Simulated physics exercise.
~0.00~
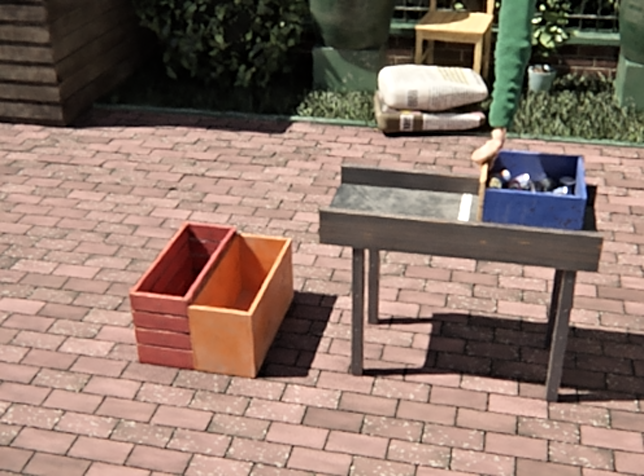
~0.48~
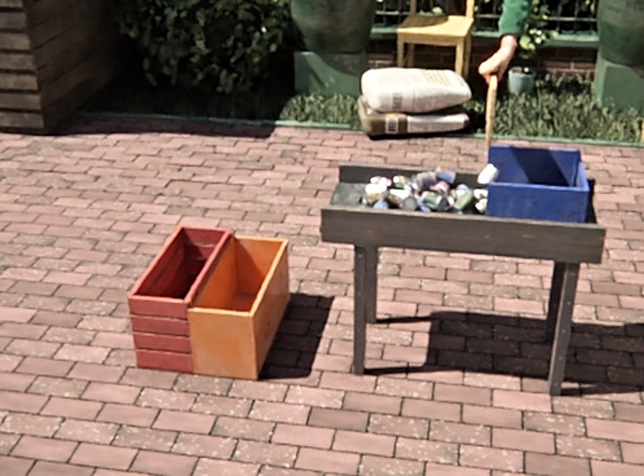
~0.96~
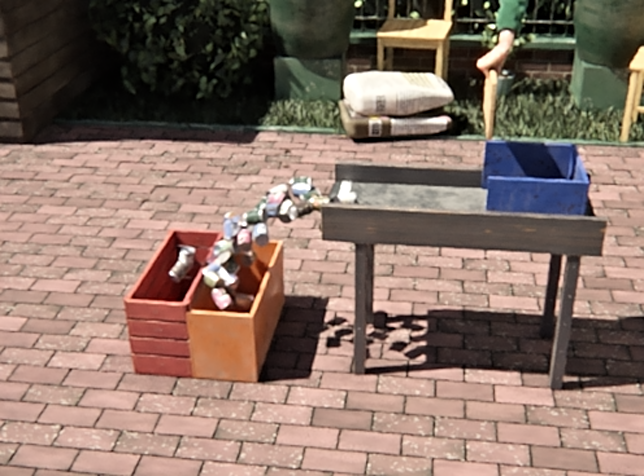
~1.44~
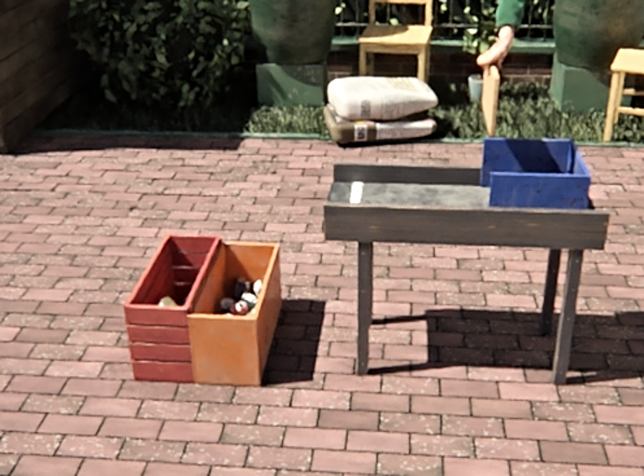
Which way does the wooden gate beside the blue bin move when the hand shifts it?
The gate moves upward, raised by the hand holding its top.
